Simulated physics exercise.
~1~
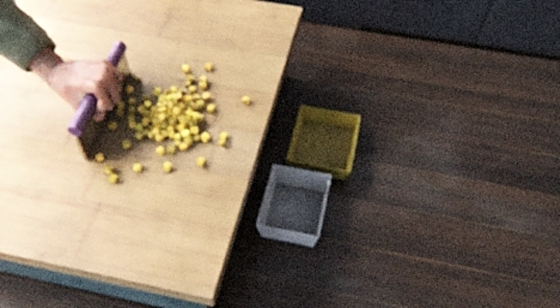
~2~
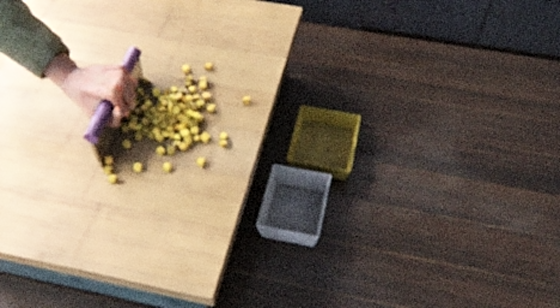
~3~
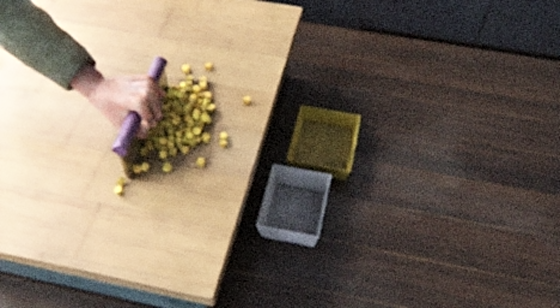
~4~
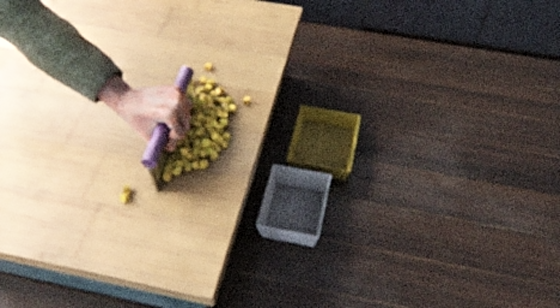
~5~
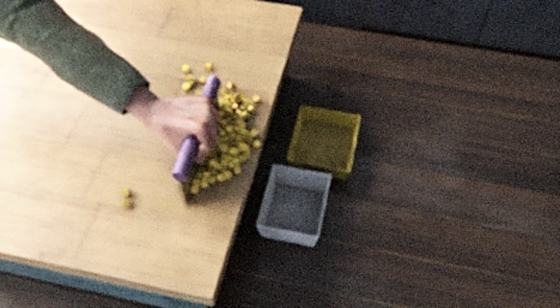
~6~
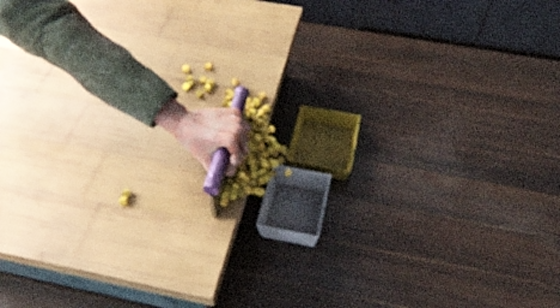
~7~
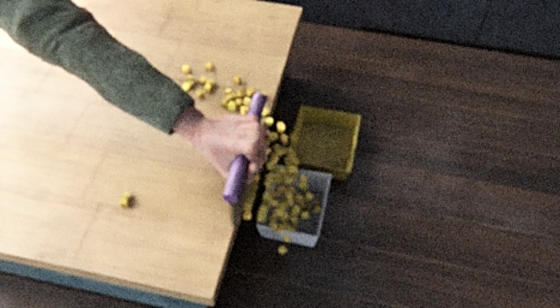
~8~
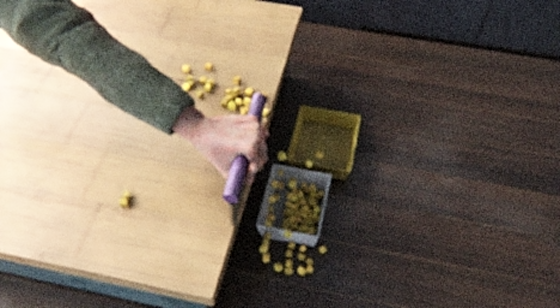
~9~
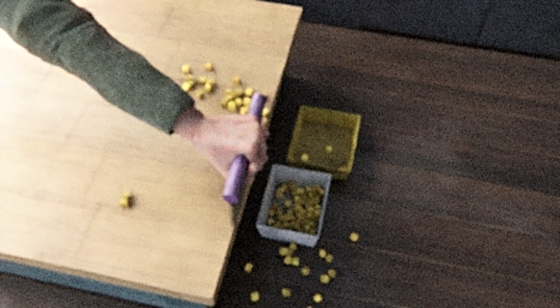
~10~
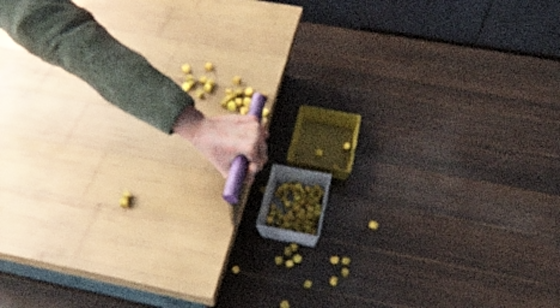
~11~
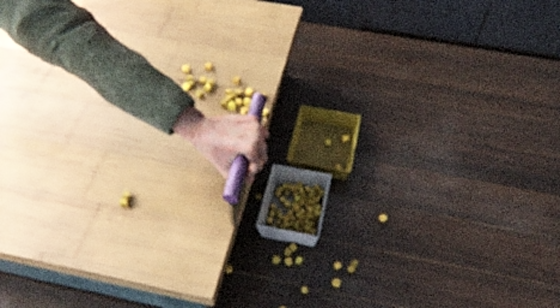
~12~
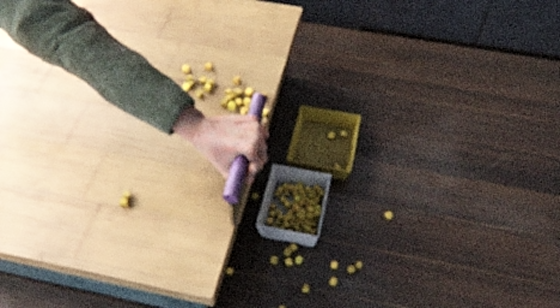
A hand gripping a purple-handled scraper pushed a pile of small yellow pieces rightward across a wooden table and over its edge, where most dropped into the white tin, a few into the yellow one, and others scattered on the floor or stayed behind.
